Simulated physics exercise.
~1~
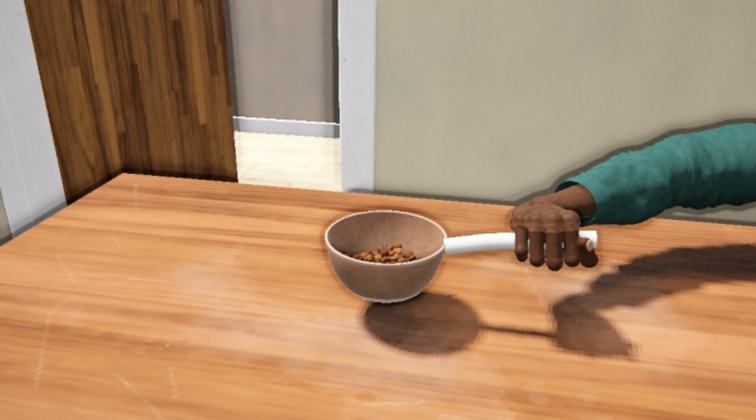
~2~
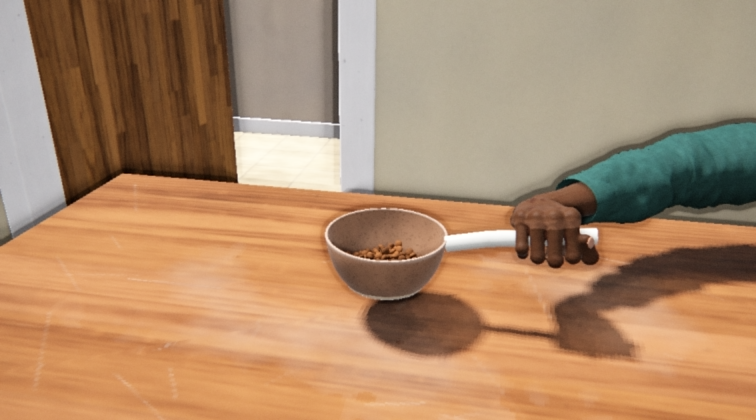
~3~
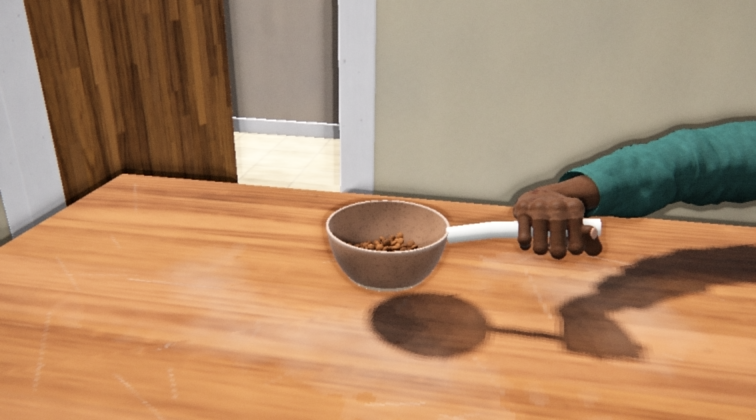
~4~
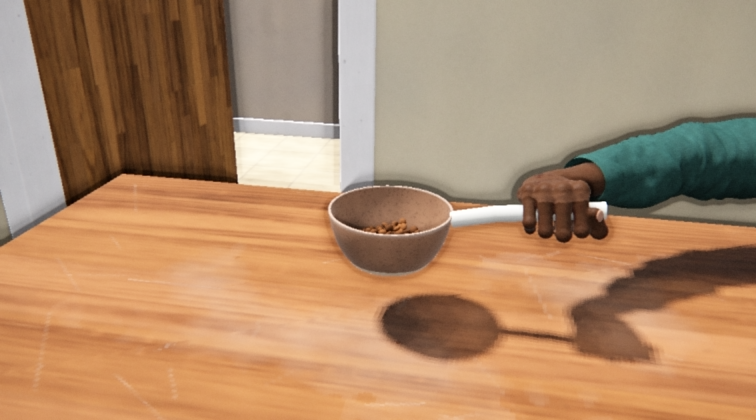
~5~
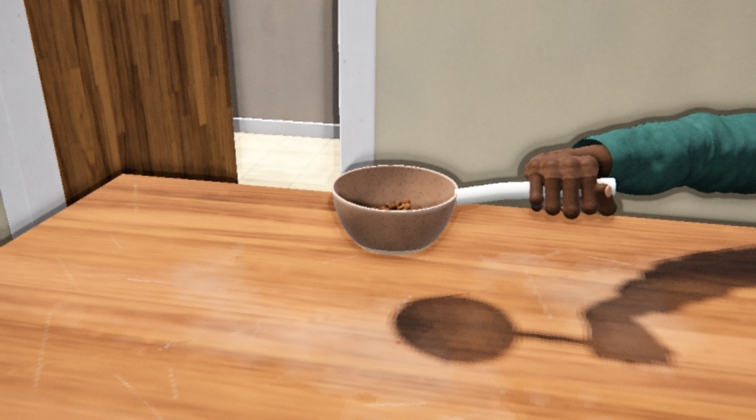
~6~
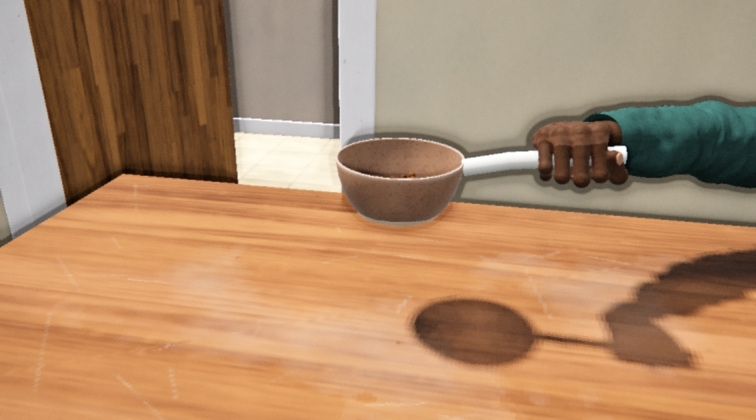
The video shows a hand in a teal sleeve gripping the white handle of a brown bowl holding small brown pieces above a wooden table. The hand raises the level bowl, slowly at first, then faster, drifting slightly right.
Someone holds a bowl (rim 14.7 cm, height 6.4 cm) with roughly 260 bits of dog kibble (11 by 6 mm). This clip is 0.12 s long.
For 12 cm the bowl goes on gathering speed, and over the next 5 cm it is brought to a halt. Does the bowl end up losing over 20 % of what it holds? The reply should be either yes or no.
The reply is yes.
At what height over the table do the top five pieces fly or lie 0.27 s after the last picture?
I'd say some 36 cm.
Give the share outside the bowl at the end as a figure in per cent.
Roughly 60 %.
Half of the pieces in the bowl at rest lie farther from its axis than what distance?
About 3.5 cm.
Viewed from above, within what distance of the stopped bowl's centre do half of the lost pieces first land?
I'd put it at around 14 cm.
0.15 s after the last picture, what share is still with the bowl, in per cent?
I'd put it at close to 0 per cent.
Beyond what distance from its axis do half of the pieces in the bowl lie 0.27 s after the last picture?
Near enough 5.5 cm, I'd say.
Then, 0.15 s after the last picture, in the air 100 %; middle of the pieces not yet landed near (441, 33).
Then, 0.27 s after the last picture, bowl 10 %, in the air 90 %; middle of the pieces not yet landed near (470, 47).
Then, 0.39 s after the last picture, bowl 40 %, in the air 60 %; middle of the pieces not yet landed near (480, 164).
Then, 0.50 s after the last picture, fallen right of where it stops 55 %, bowl 40 %, in the air 5 %; middle of the pieces not yet landed near (429, 163).
In the end, fallen right of where it stops 60 %, bowl 40 %.
